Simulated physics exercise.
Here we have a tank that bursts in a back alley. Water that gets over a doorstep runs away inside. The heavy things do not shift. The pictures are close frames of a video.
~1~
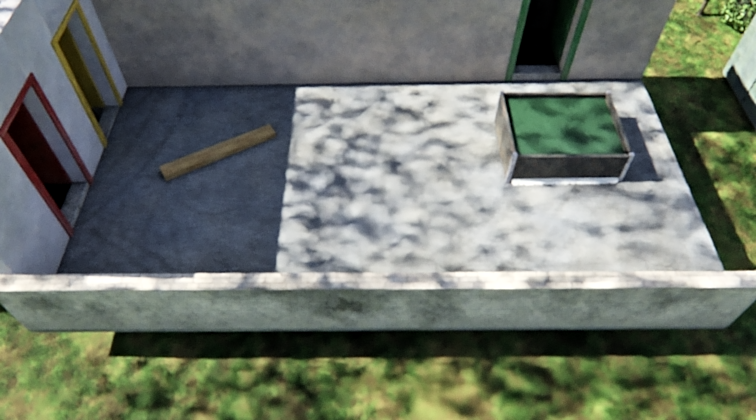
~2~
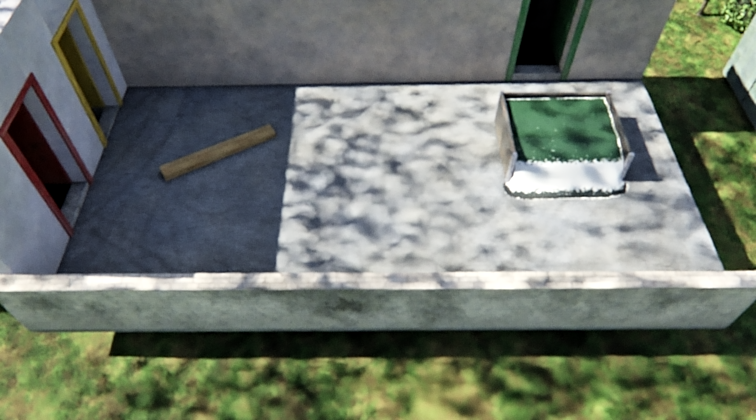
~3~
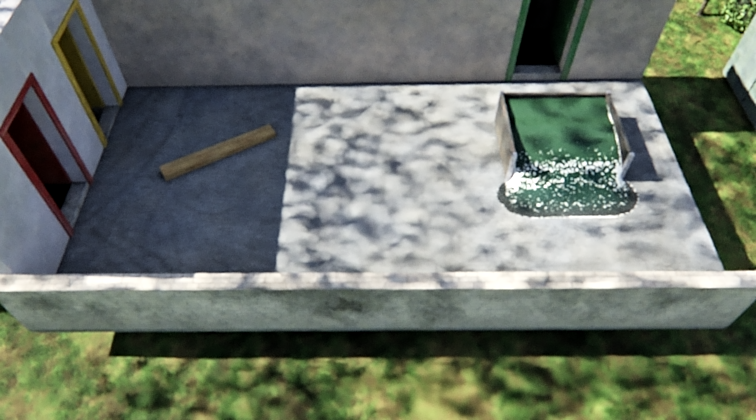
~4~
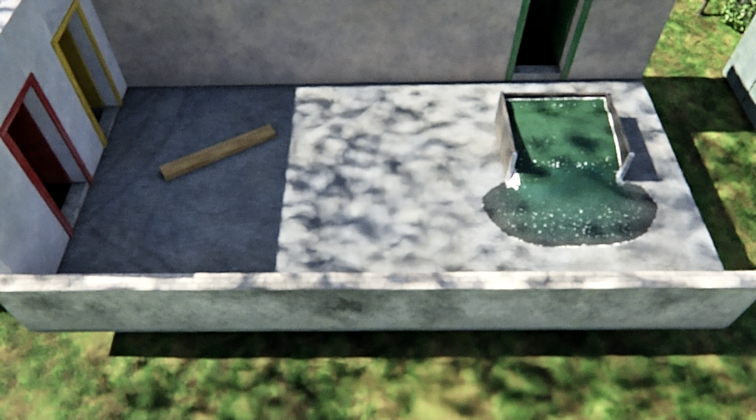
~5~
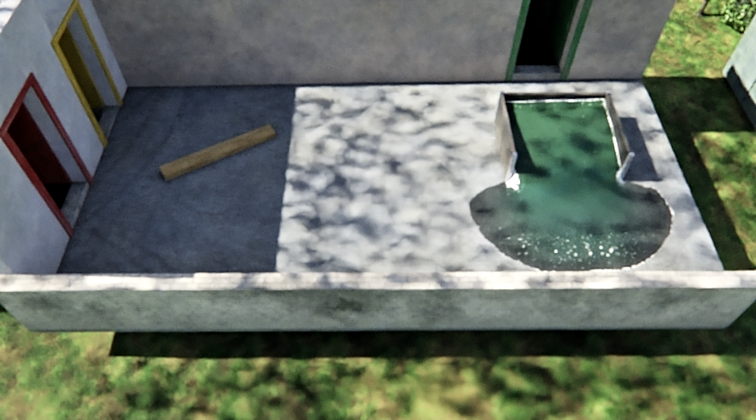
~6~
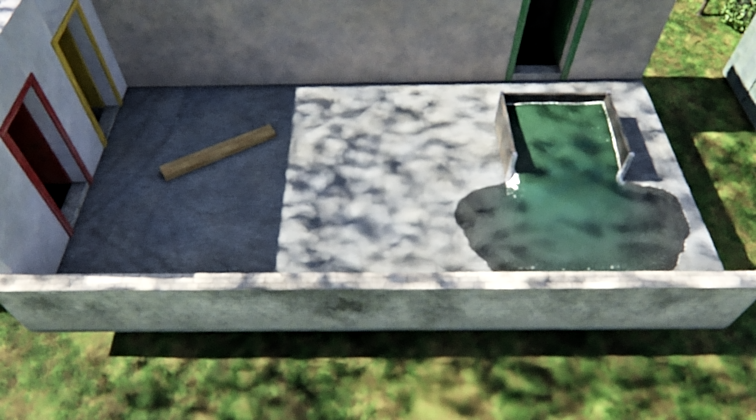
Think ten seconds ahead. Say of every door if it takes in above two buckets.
In the end: The green door holds within the limit; the yellow door holds within the limit; the red door holds within the limit.
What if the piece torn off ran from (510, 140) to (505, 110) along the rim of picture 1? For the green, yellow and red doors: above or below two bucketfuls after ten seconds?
In short: Green stays under, yellow is over, red is under.
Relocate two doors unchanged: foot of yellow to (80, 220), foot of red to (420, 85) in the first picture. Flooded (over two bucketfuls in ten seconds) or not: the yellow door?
In short: The yellow one lets more in.
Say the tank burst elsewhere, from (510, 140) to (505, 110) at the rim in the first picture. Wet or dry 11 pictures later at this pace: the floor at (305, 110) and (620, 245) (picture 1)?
As listed: Wet, not flooded.
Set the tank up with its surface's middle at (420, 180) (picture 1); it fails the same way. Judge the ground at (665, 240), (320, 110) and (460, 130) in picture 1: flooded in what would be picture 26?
As listed: Wet, free of water, free of water.
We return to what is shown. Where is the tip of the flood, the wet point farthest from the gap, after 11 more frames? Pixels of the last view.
Near (305, 302).
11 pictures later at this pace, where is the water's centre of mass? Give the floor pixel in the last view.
Around (551, 231).
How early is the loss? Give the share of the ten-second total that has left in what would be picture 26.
Roughly 60 per cent.
A moment on, water covers 20 % of the floor; the green door not reached, the yellow door not reached, the red door not reached.
Next, water covers 20 % of the floor; the green door not reached, the yellow door not reached, the red door not reached.
Then, water covers 40 % of the floor; the green door not reached, the yellow door not reached, the red door not reached.
Later, water covers 55 % of the floor; the green door not reached, the yellow door wet at the sill, nothing in, the red door wet at the sill, nothing in.
In the end, water covers 55 % of the floor; the green door not reached, the yellow door wet at the sill, nothing in, the red door wet at the sill, nothing in.
